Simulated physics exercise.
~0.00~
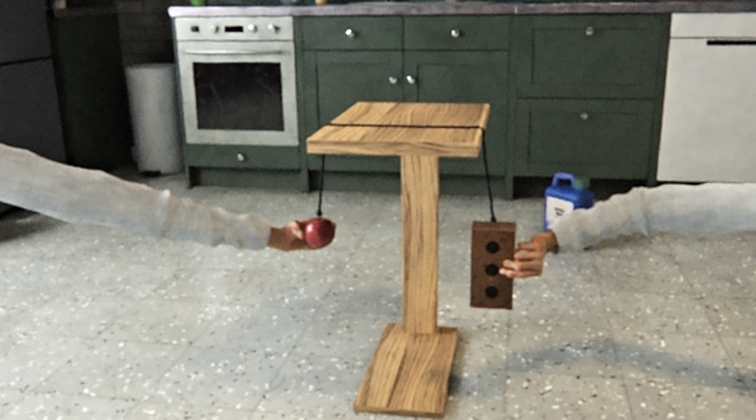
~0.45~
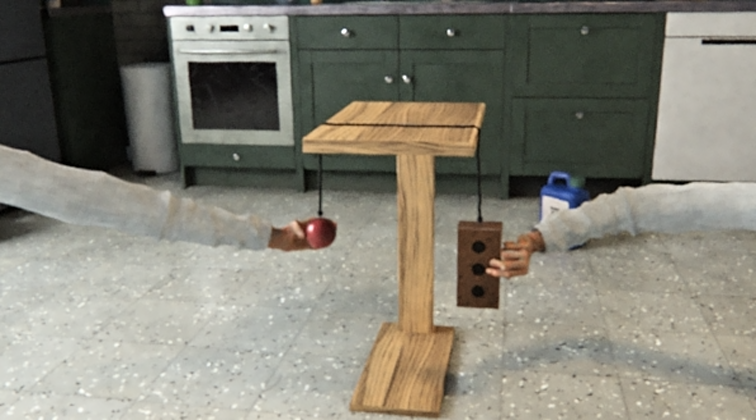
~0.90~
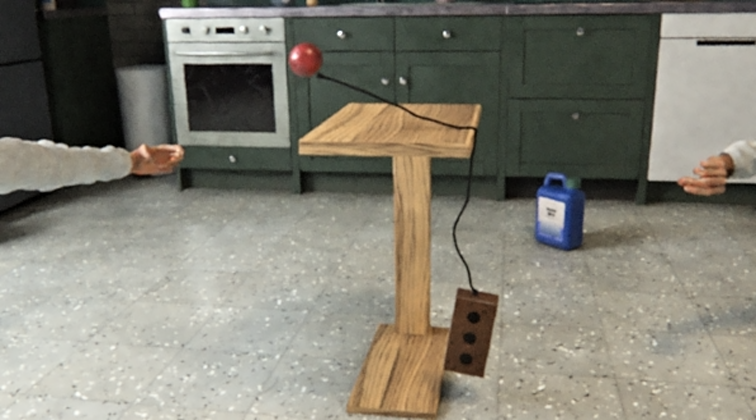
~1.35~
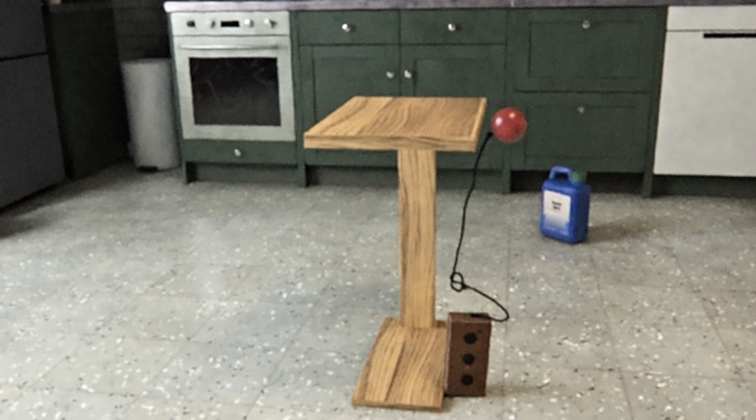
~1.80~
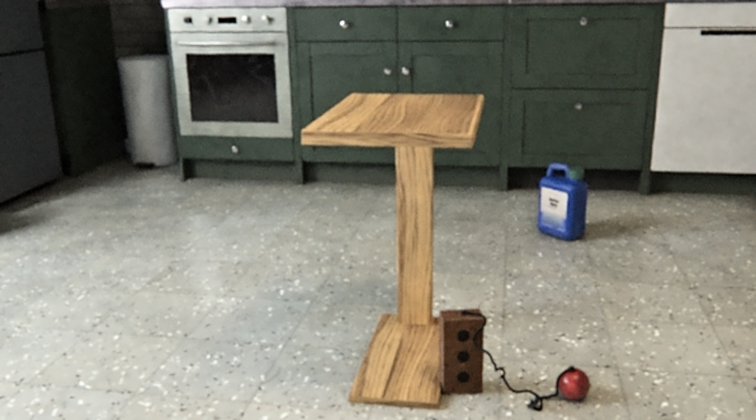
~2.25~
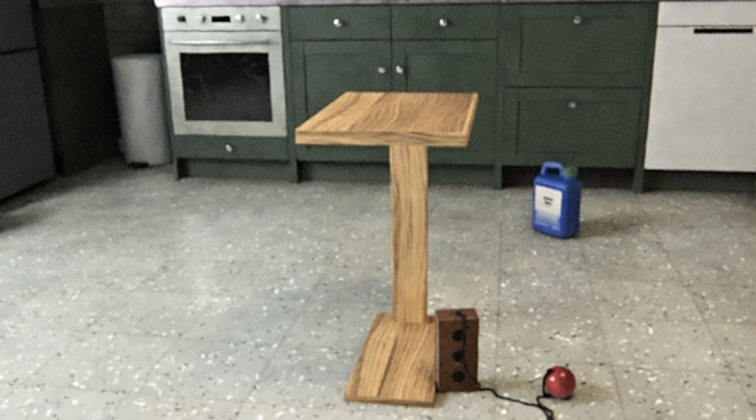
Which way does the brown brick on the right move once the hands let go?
The brick moves down, dropping beside the table until it rests on the floor.
